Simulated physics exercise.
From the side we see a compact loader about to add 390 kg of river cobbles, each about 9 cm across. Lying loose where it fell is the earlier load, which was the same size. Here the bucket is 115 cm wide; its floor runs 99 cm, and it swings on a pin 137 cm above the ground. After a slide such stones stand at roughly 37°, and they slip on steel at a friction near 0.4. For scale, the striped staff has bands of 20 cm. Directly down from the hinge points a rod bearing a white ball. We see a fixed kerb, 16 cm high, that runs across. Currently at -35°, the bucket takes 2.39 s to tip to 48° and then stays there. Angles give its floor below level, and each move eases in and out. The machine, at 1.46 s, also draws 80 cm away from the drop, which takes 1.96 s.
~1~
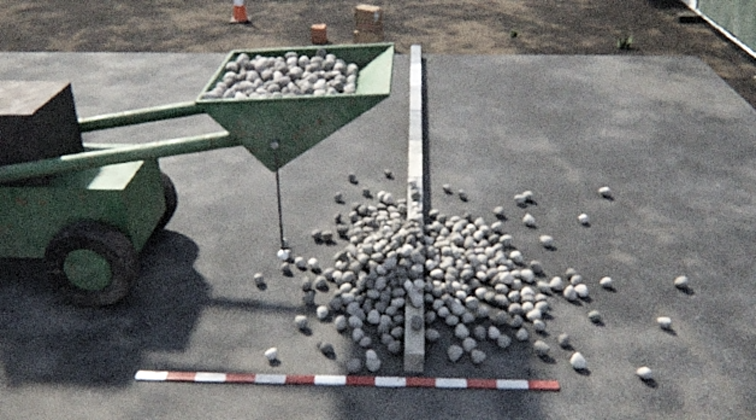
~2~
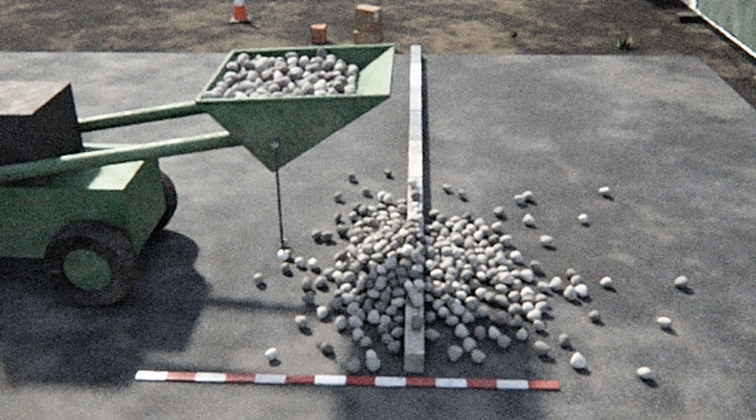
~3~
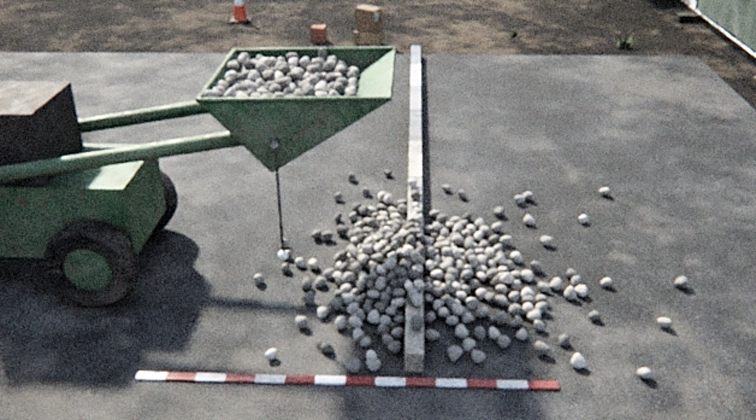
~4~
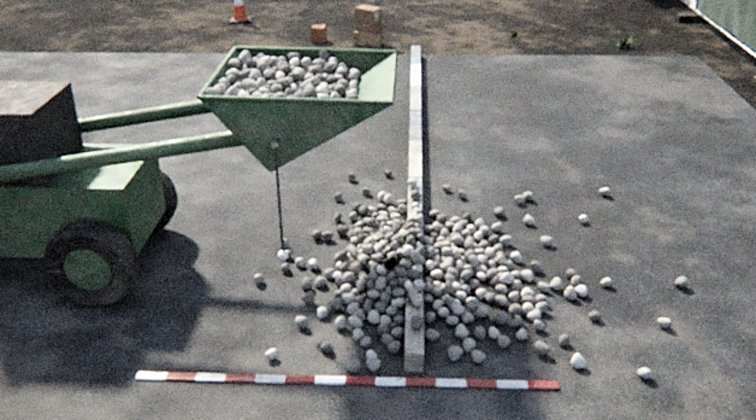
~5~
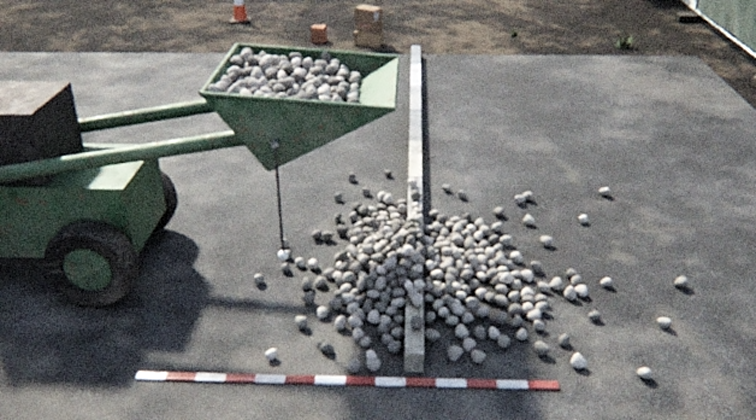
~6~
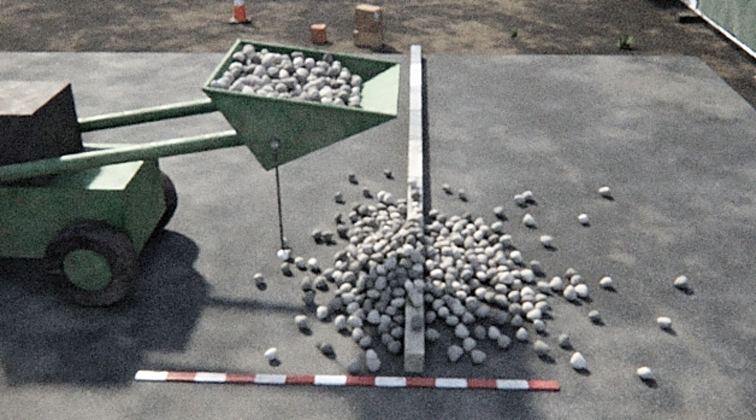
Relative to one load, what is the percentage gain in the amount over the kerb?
A gain of about 16 per cent.
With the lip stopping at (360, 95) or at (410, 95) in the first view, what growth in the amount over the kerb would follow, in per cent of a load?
Close to 5 per cent, followed by close to 30 per cent.
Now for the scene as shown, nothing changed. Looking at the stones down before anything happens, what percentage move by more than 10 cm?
About 10 per cent.
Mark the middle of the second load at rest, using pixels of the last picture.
(366, 253).
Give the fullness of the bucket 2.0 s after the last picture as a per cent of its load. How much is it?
0 %.
Then, 1.2 s after the last picture the floor is at 35°; in per cent of one load, 84 in the bucket, 76 on this side of the kerb, 40 over the kerb; the foremost stones are at (619, 278).
Then, 2.0 s after the last picture the floor is at 48°; in per cent of one load, 0 in the bucket, 145 on this side of the kerb, 55 over the kerb; the foremost stones are at (619, 278).
Then, 3.3 s after the last picture the floor is at 48°; in per cent of one load, 0 in the bucket, 144 on this side of the kerb, 56 over the kerb; the foremost stones are at (619, 278).
Then, 6.0 s after the last picture the floor is at 48°; in per cent of one load, 0 in the bucket, 144 on this side of the kerb, 56 over the kerb; the foremost stones are at (619, 278). Net gain over the kerb, 16.
